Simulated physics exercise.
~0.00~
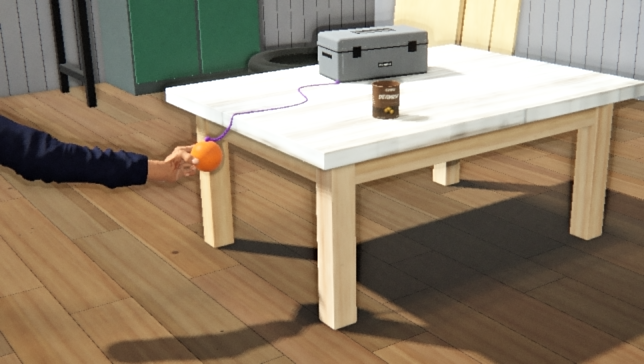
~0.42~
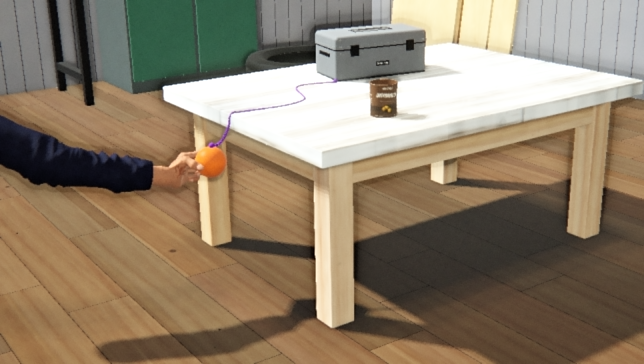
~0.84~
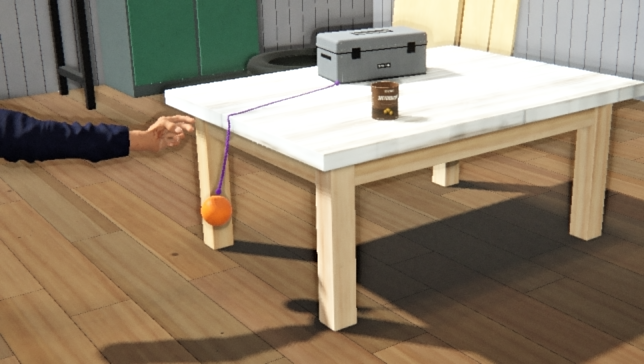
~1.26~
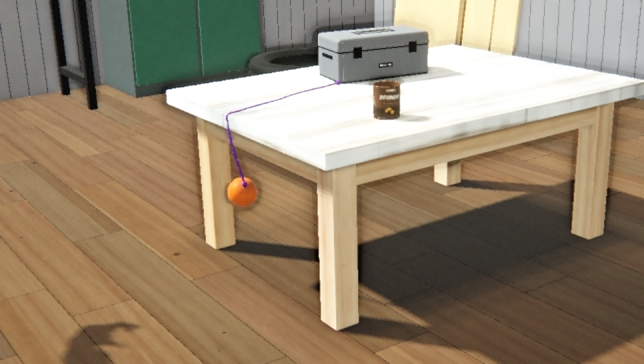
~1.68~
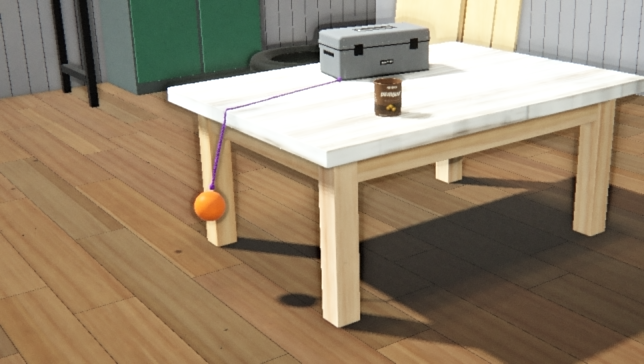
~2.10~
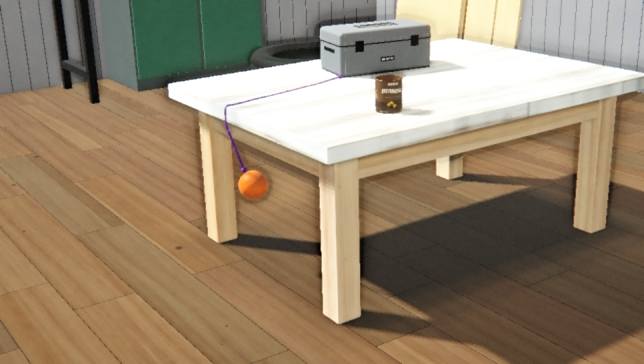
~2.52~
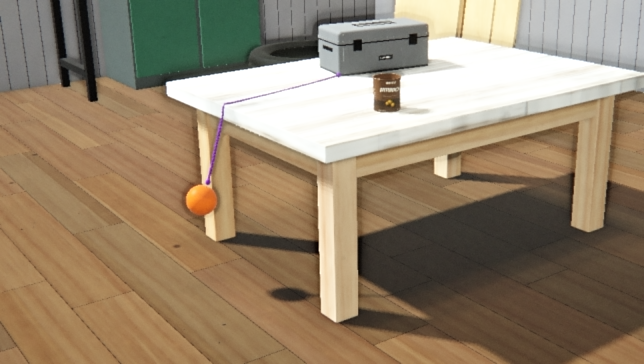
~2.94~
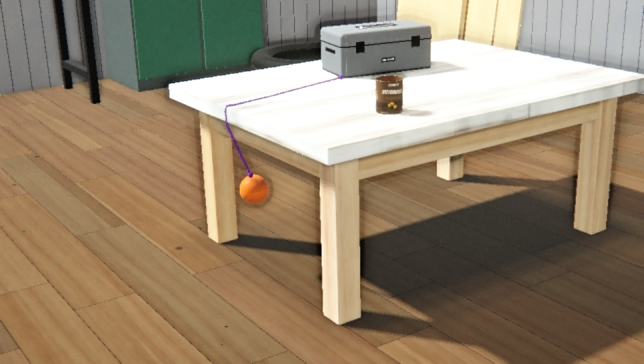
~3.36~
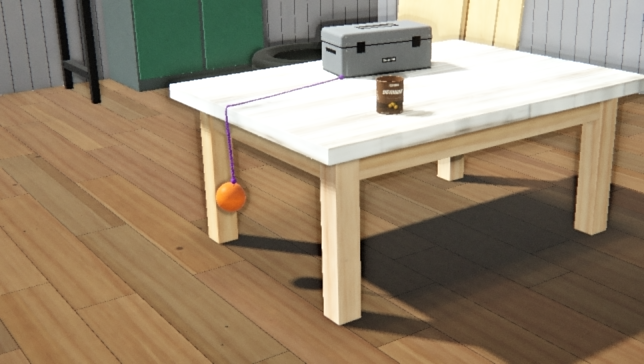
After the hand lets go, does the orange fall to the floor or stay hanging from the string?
The orange stays hanging in the air from the string, below the table edge. The brown cup remains where it stands.
